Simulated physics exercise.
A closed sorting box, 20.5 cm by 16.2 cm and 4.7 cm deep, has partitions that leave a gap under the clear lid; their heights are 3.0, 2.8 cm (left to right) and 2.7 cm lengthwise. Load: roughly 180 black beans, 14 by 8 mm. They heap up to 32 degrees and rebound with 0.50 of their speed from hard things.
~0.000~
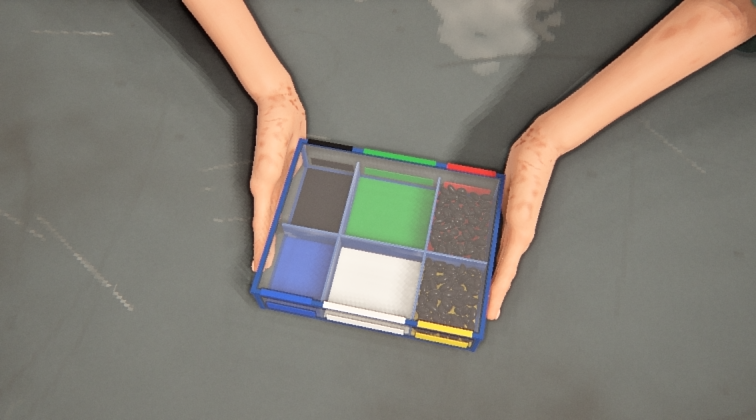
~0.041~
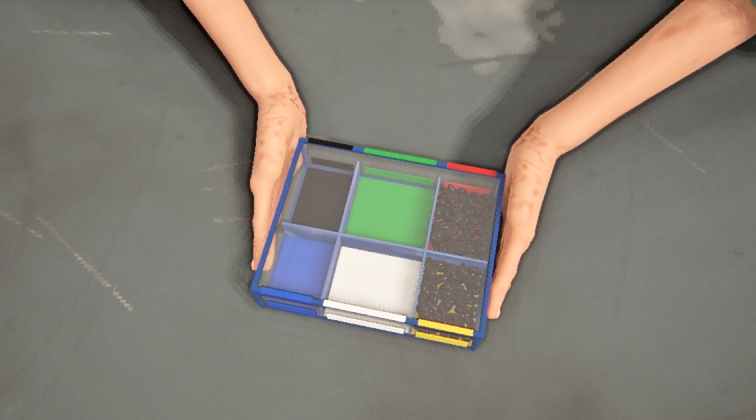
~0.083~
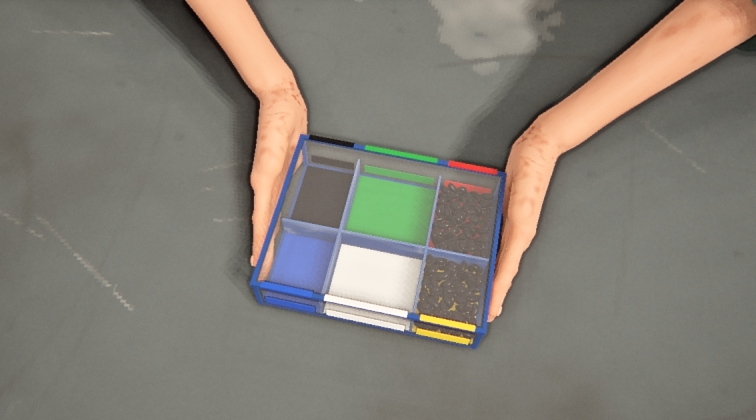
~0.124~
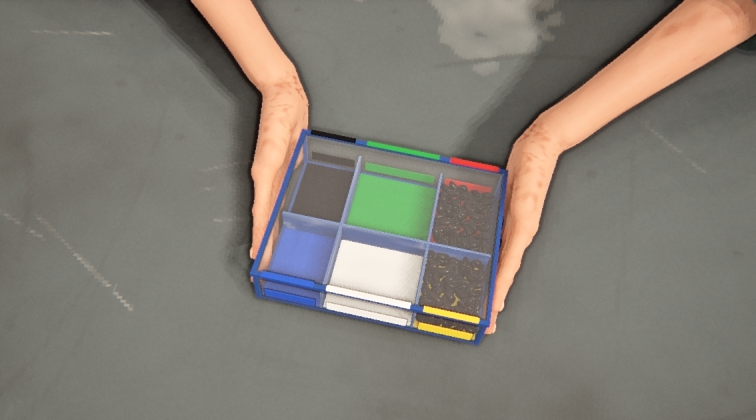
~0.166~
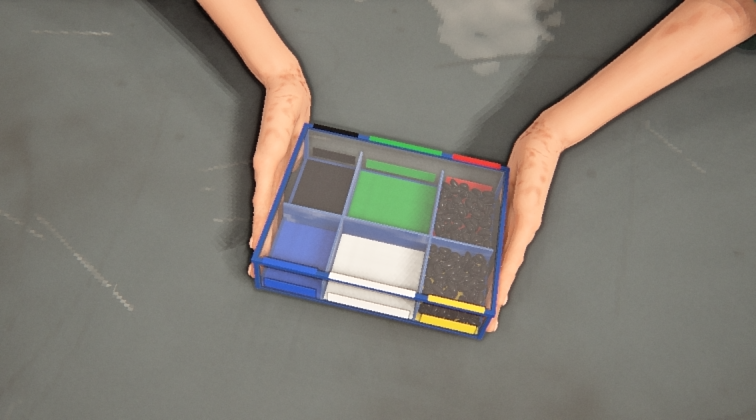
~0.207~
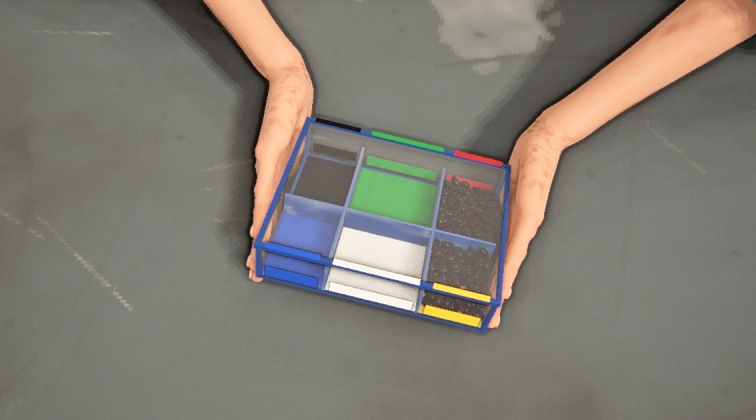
Over a scuffed dark gray surface, two hands slowly tilt a clear-lidded box with colored compartments.
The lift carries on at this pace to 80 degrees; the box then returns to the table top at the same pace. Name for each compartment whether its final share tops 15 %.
Red above, blue below, green below, yellow above, white below, black below.
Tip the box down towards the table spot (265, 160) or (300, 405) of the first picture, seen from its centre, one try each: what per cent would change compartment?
About 55 and 35 per cent.
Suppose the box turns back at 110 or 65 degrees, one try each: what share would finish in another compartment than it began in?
Some 40 and 15 per cent.
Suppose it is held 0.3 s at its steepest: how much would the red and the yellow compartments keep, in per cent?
In that case red 70; yellow 30.
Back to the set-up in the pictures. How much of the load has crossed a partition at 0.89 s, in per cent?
Roughly 10 per cent.
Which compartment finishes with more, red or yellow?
The red one has more.
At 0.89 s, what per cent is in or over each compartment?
Red 60, blue 0, green 0, yellow 40, white 0, black 0.
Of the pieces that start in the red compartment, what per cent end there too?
Some 100 per cent.
After 0.89 s, tilt 80 degrees; red 60 %, yellow 40 %.
After 1.34 s, tilt 34 degrees; red 75 %, yellow 25 %.
After 1.87 s, tilt 0 degrees; red 75 %, yellow 25 %.
At rest (2.2 s), red 75 %, blue 0 %, green 0 %, yellow 25 %, white 0 %, black 0 %.
